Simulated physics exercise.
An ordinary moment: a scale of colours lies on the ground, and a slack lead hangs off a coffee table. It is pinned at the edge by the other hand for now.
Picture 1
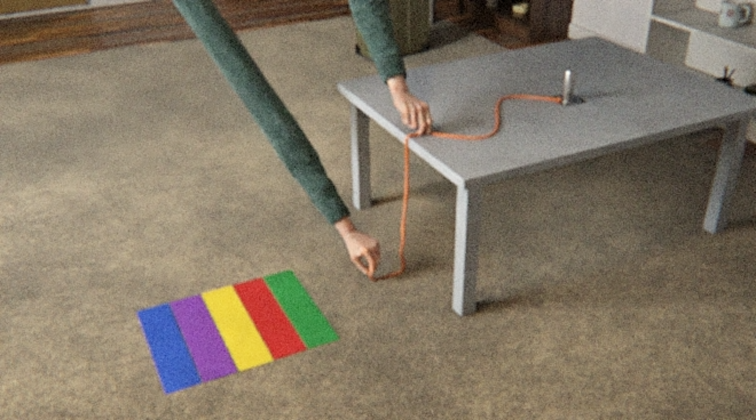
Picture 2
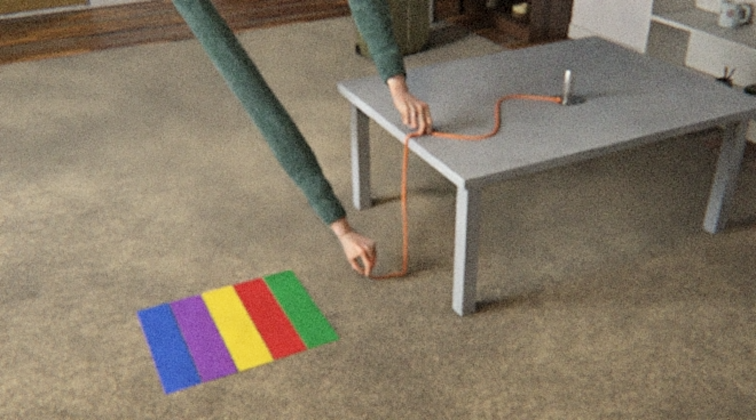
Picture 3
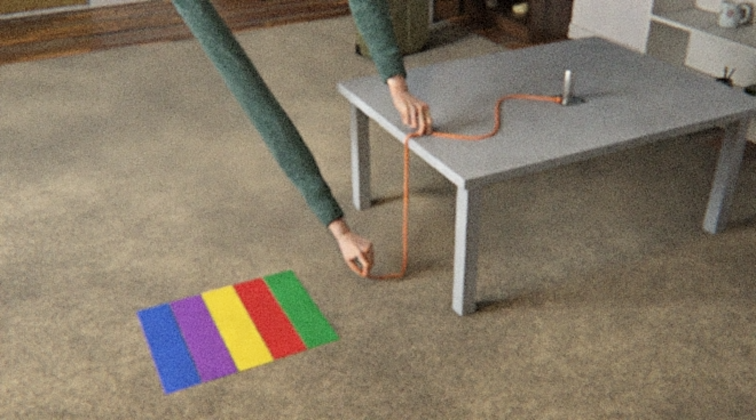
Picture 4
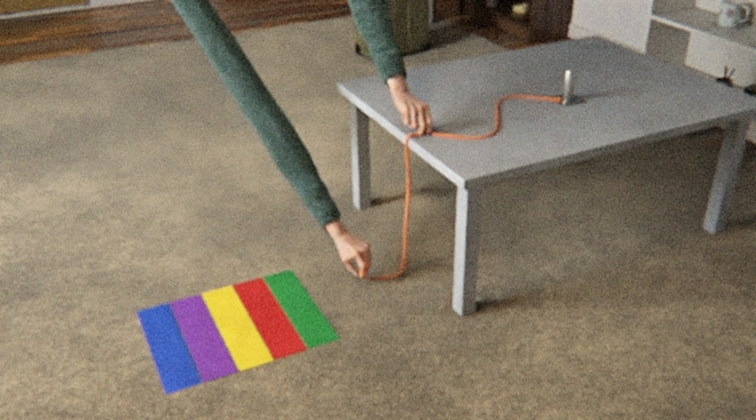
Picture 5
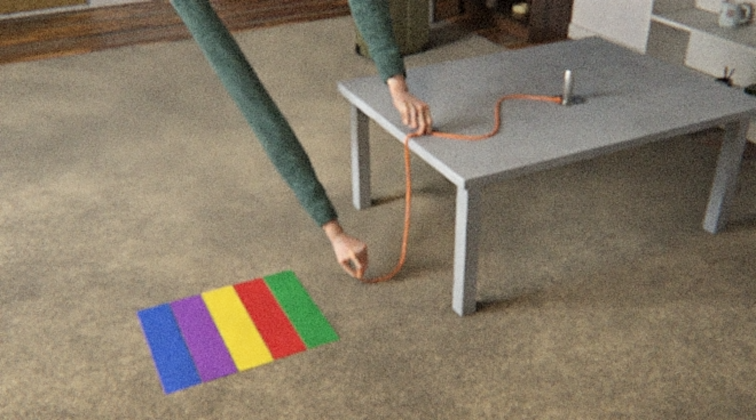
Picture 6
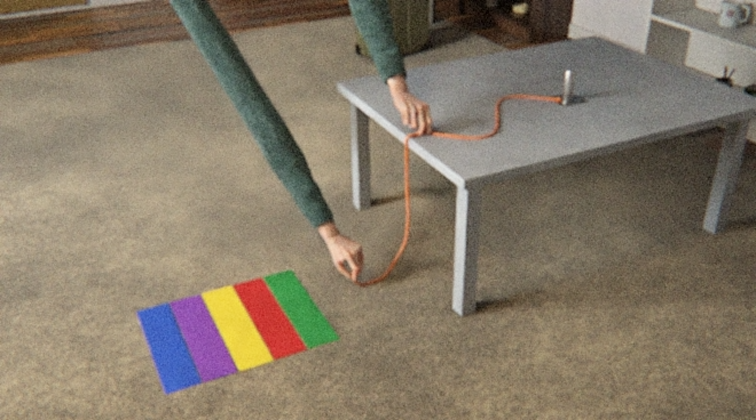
The clip shows an orange lead draped over a grey table's edge, held there by one hand, while the other hand draws its low end slightly left, near a striped colour patch on the floor.
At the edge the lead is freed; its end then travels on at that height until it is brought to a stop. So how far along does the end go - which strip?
Along to the purple strip.
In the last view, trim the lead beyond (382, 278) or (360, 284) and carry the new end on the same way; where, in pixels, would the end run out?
In that order: (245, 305) and (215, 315).
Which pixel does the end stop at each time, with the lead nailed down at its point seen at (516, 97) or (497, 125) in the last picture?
Estimated pixels: (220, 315), then (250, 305).
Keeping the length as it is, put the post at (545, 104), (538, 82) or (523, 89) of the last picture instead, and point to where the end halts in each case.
Going through the tries, you get (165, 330), then (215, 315), then (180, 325).
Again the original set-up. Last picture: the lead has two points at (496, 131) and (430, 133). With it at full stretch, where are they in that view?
First one: (440, 129); second one: (377, 163).
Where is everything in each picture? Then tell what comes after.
The first picture shows end (369, 272); green (315, 330); red (283, 340); yellow (249, 351); purple (214, 361); blue (178, 373).
The second picture shows end (365, 273); lead through (531, 97) (497, 112) (480, 138) (411, 137) (404, 200) (405, 259).
The third picture shows end (362, 274).
The fourth picture shows end (360, 275); lead through (531, 97) (497, 112) (480, 138) (411, 137) (408, 200) (404, 260).
The fifth picture shows end (356, 276).
The sixth picture shows end (352, 277); lead through (531, 97) (497, 112) (480, 138) (411, 137) (408, 200) (396, 259).
Soon after, end near (251, 306); over red.
Then, end near (219, 315); over yellow.
At full stretch, end near (198, 321); over purple. Over purple.
